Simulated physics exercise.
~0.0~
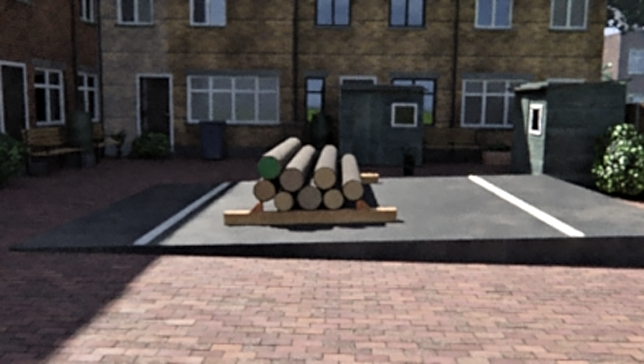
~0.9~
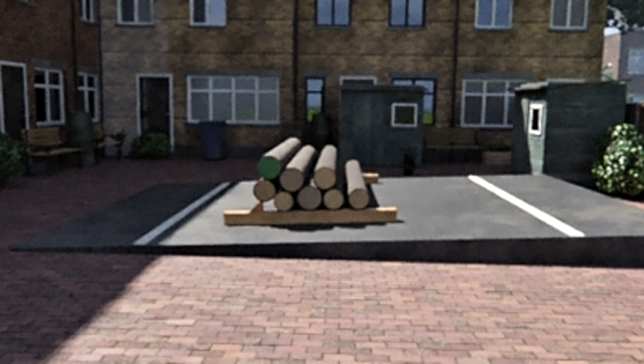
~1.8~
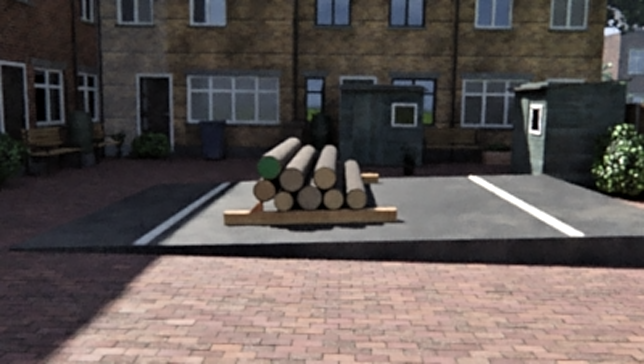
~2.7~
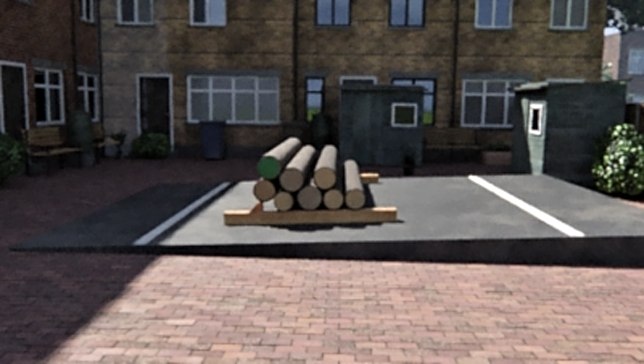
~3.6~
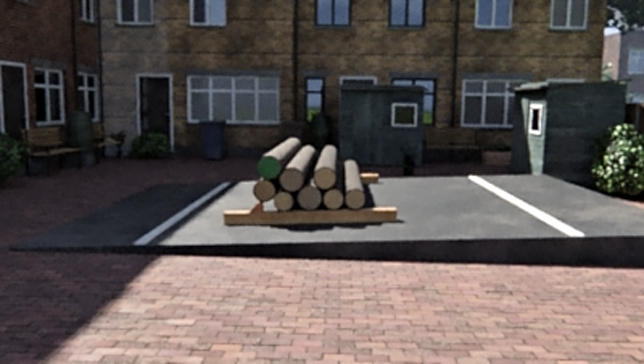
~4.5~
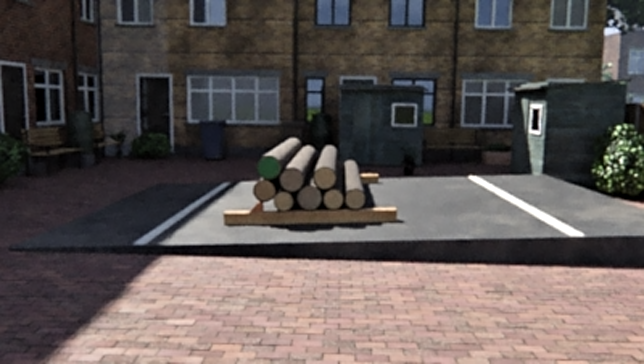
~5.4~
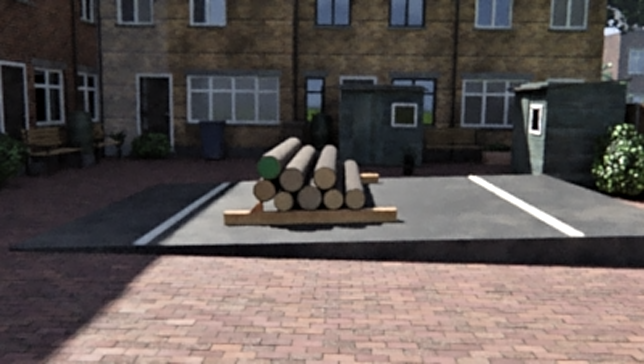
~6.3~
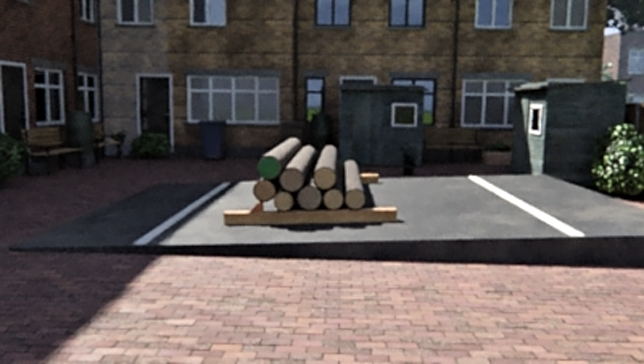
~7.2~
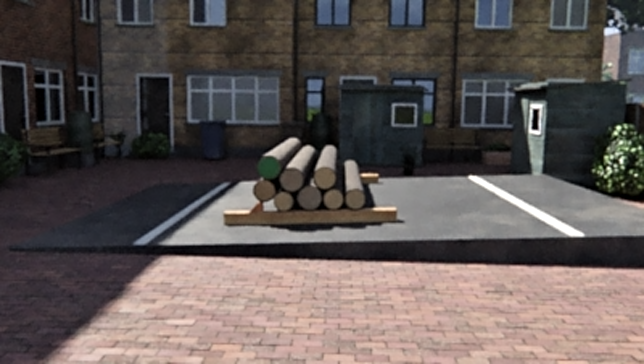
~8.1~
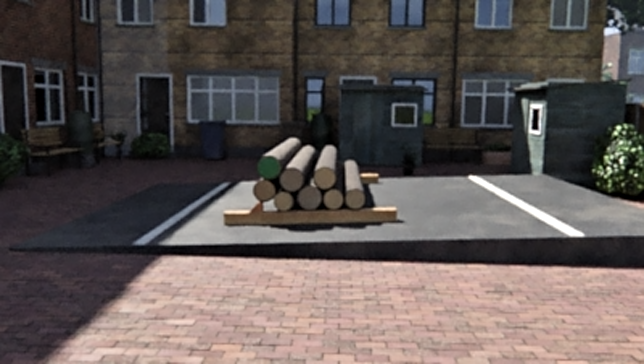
Stacked logs, one with a green end, rest motionless on wooden bearers between white lines.
